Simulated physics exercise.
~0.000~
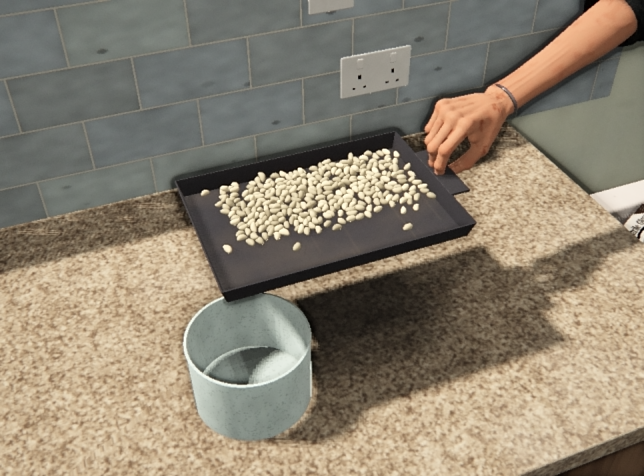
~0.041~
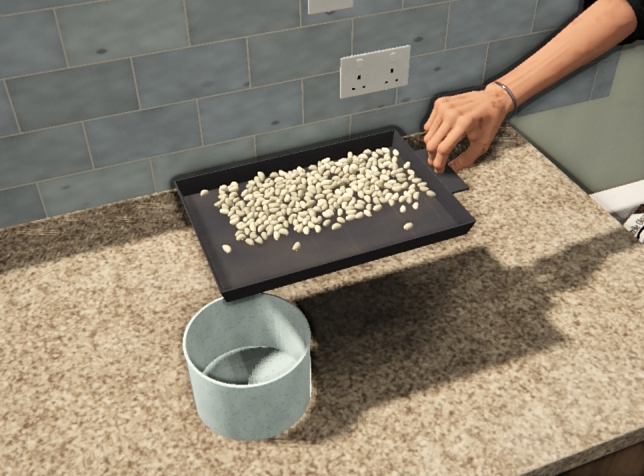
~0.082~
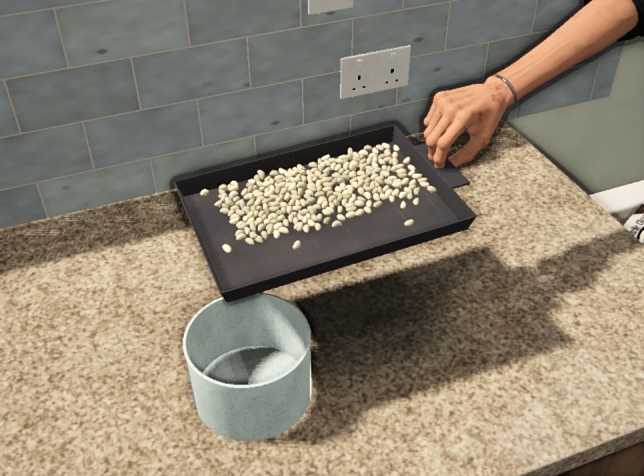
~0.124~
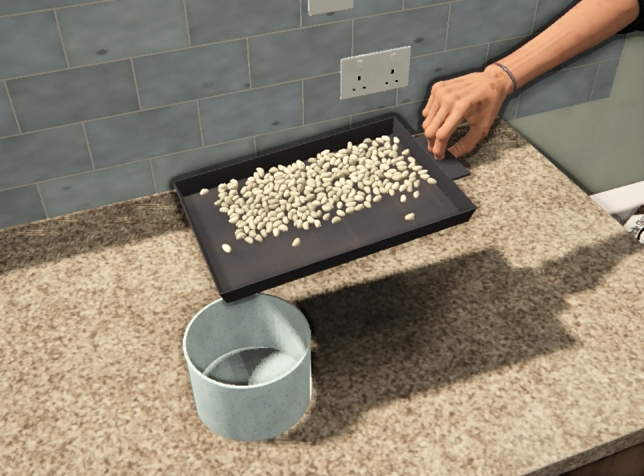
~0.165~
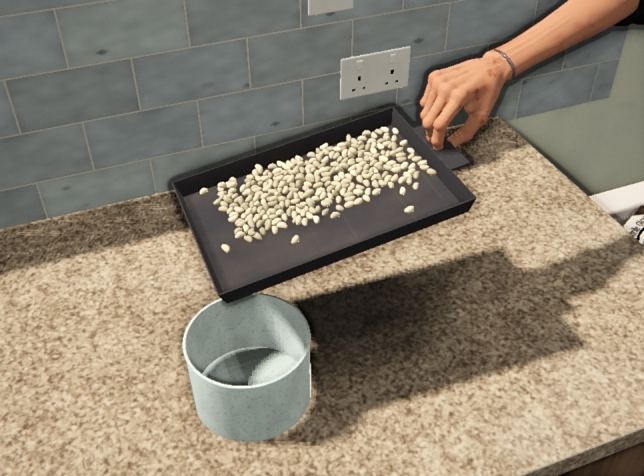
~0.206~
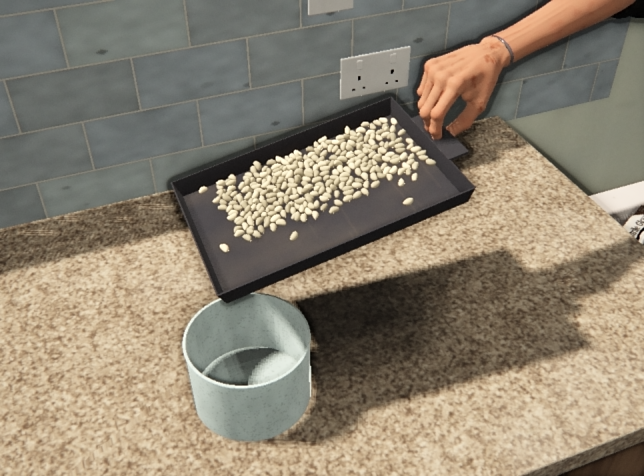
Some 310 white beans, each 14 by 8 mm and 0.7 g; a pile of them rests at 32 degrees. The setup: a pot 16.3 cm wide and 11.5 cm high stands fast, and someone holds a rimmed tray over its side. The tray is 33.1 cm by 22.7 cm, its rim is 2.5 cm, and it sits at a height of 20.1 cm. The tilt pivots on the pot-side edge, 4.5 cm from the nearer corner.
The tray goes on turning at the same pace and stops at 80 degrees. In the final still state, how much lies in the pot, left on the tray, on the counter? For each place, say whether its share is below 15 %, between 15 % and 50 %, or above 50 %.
Pot: Below 15 %; tray: Between 15 % and 50 %; counter: Above 50 %.
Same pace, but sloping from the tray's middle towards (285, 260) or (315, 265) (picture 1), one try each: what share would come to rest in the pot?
About 65 per cent on the first try and 70 per cent on the second.
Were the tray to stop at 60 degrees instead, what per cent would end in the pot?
In that case some 0 per cent.
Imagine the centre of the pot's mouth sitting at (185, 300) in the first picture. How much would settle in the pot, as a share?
Close to 40 in a hundred.
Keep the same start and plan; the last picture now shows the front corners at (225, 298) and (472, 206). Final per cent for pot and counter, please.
Split: Pot = 55, counter = 40.
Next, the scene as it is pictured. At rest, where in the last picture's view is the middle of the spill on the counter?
The spill's middle ends up near (133, 362).
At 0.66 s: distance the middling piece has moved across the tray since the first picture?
About 8 cm.
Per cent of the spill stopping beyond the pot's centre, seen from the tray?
I reckon around 90 per cent.
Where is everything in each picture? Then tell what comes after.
Tray tilt 0 degrees, front corners at (226, 287) and (469, 221); middle of the pieces at (320, 192); pot at (248, 336), in the first picture.
Tray tilt 1 degrees, front corners at (225, 287) and (469, 219); middle of the pieces at (320, 191), in the second picture.
Tray tilt 2 degrees, front corners at (225, 287) and (469, 214); middle of the pieces at (320, 189), in the third picture.
Tray tilt 5 degrees, front corners at (224, 288) and (469, 206), lowest corner left front; middle of the pieces at (319, 185), in the fourth picture.
Tray tilt 8 degrees, front corners at (222, 289) and (468, 196), lowest corner left front; middle of the pieces at (318, 179), in the fifth picture.
Tray tilt 11 degrees, front corners at (221, 289) and (467, 186), lowest corner left front; middle of the pieces at (317, 174); pot at (247, 337). The tray's pace is about 75 degrees a second, in the sixth picture.
Then, at 0.66 s, tilt 44 degrees; the tray holds 100 %, the pot 0 %.
Then, at 0.96 s, tilt 66 degrees; the tray holds 65 %, the pot 0 %.
After 1.36 s, tilt 80 degrees; the tray holds 45 %, the pot 5 %.
In the end, at 2.8 s, pot 5 %, tray 35 %, counter 60 %.
